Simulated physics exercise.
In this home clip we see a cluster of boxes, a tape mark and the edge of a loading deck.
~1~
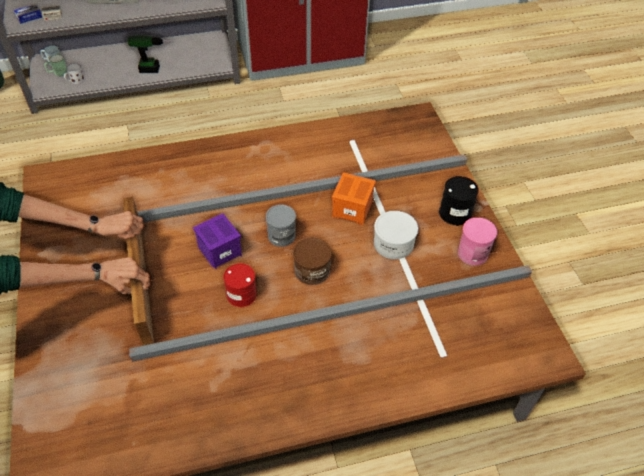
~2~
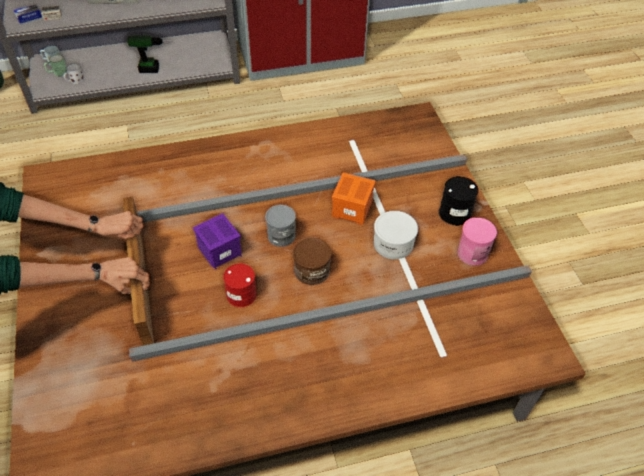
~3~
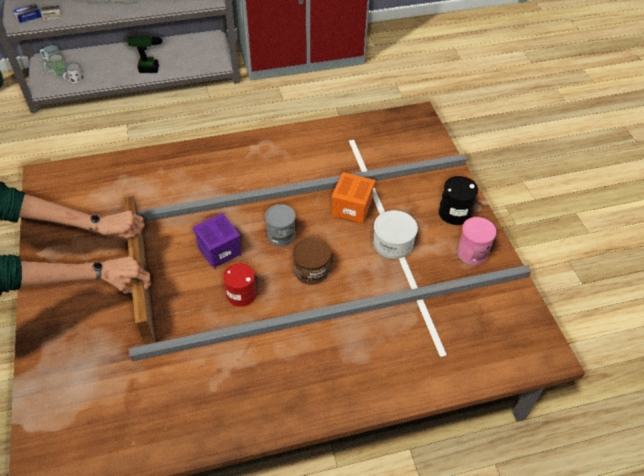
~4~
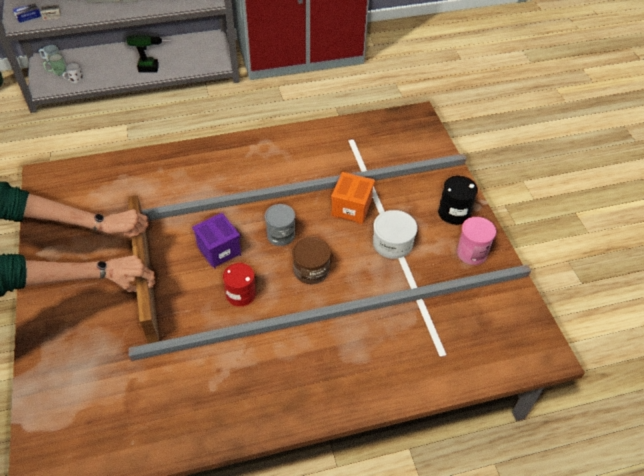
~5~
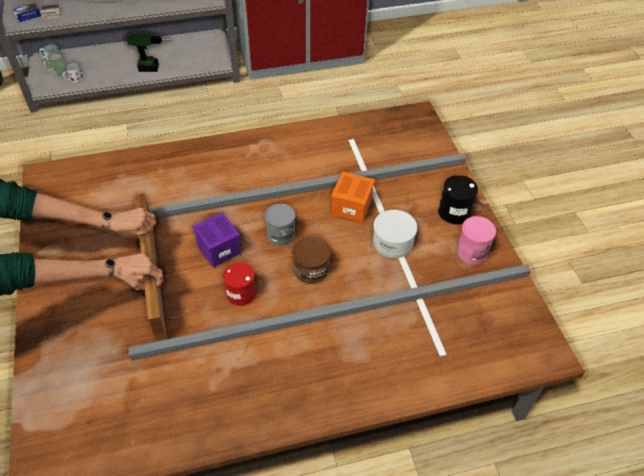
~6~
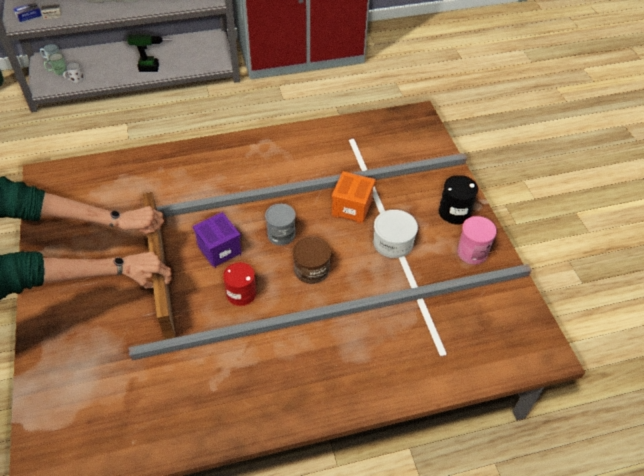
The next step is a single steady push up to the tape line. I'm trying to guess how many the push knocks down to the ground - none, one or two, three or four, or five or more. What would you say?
Lost: Nothing.
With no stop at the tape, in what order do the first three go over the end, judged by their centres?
First comes the black canister, next the white pail, and after that the grey pail.
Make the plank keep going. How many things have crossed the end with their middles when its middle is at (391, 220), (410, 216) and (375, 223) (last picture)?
Middles past end - pos 1: 0, pos 2: 0, pos 3: 0.
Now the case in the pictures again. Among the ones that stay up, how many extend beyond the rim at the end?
Overhang count: 0.
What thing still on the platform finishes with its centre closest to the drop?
Black canister.
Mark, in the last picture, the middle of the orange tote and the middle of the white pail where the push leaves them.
Final centres, in order: Near (392, 180), near (449, 224).
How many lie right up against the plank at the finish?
4 are in contact with it.
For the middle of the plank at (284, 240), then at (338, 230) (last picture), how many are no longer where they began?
By the first moment it's 4, by the second it's 6.
Early on, none off yet; black canister at rest near (458, 200); pink pail at rest near (476, 241); white pail at rest near (395, 234).
Finally, the number that fall off is zero.
